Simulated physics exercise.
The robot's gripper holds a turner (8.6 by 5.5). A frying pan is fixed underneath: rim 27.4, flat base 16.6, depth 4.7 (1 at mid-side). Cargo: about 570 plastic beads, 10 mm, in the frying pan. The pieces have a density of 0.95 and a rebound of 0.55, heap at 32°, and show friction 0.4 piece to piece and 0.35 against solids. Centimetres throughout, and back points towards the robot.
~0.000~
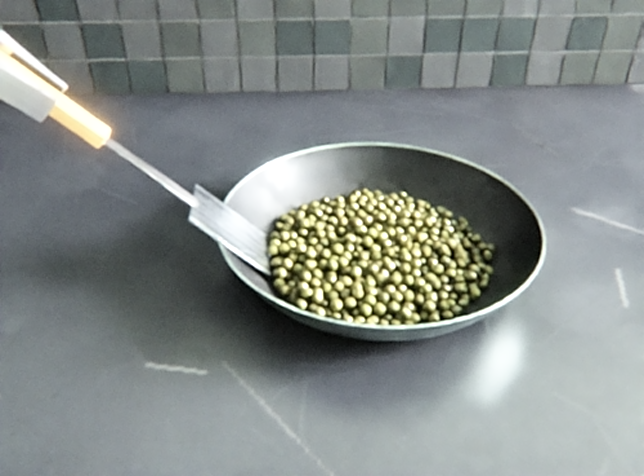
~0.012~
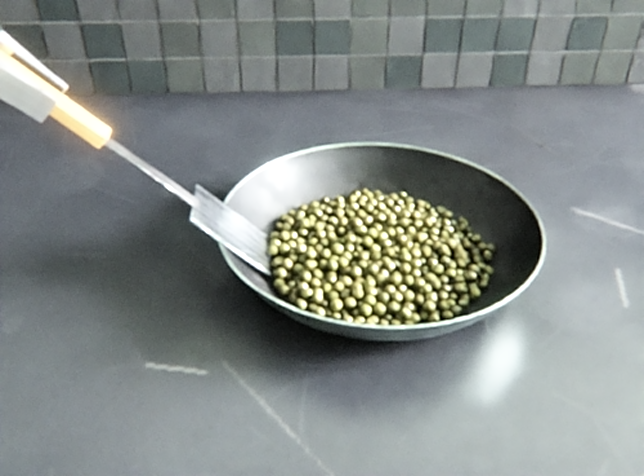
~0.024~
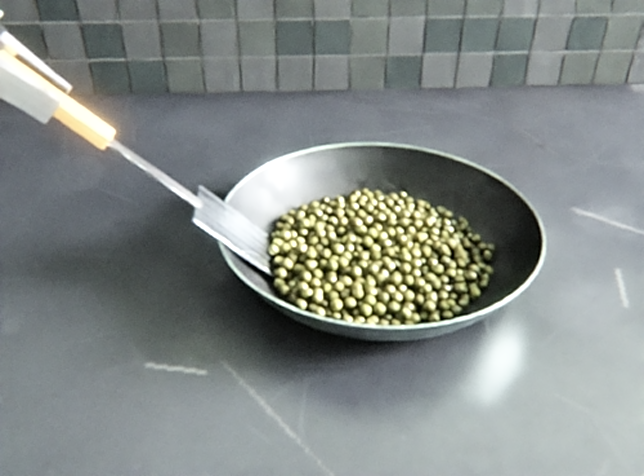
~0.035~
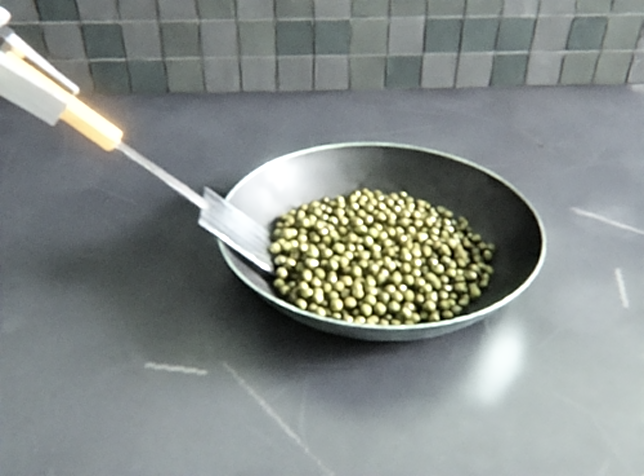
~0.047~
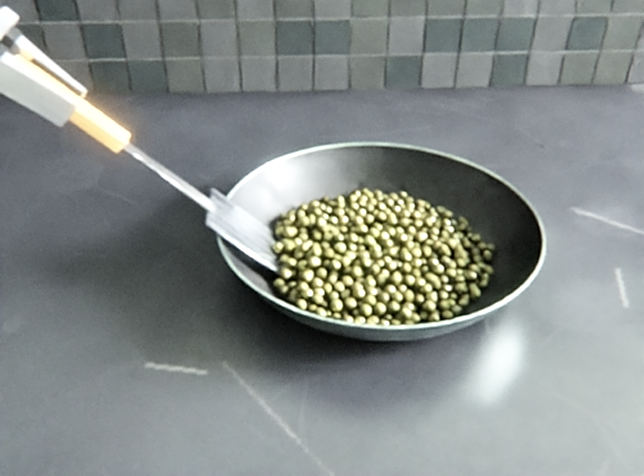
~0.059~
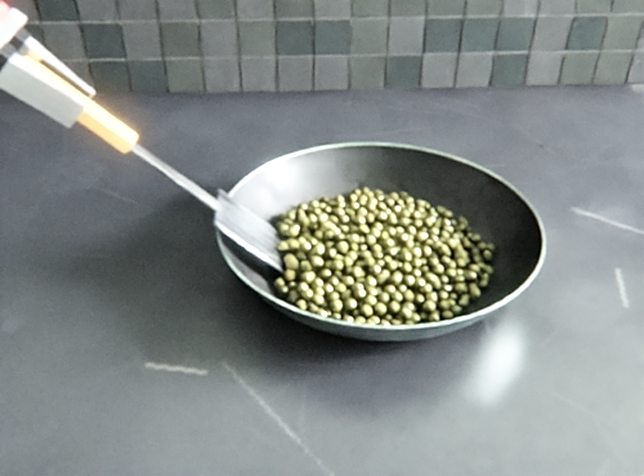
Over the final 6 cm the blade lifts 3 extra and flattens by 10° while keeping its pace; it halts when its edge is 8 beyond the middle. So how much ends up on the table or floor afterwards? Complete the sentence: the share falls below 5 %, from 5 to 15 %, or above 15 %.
The share falls below 5 %.
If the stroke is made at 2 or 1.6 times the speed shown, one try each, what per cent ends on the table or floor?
Near 5 and near 0 percent respectively.
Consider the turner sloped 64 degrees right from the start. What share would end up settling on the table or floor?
Some 0 in a hundred.
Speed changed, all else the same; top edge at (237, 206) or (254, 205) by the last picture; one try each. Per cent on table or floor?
About 5 and 10 percent.
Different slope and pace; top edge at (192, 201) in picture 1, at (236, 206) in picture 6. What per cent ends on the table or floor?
Some 0 per cent.
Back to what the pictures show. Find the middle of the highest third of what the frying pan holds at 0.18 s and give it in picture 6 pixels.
It sits at about (396, 244).
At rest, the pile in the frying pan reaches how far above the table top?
Close to 4.0 centimetres high.
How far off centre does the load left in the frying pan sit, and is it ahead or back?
The kept load is shifted forward by about 3.0 cm.
After 0.18 s, sloping 44°, highest piece 3 above the table; 567 in the frying pan.
After 0.29 s, sloping 41°, highest piece 4 above the table; 567 in the frying pan.
After 0.55 s, sloping 34°, highest piece 4 above the table; 567 in the frying pan.
After 1.60 s, sloping 34°, highest piece 4 above the table; 567 in the frying pan.
In the end, 567 in the frying pan. That is 0 % on the table or floor.
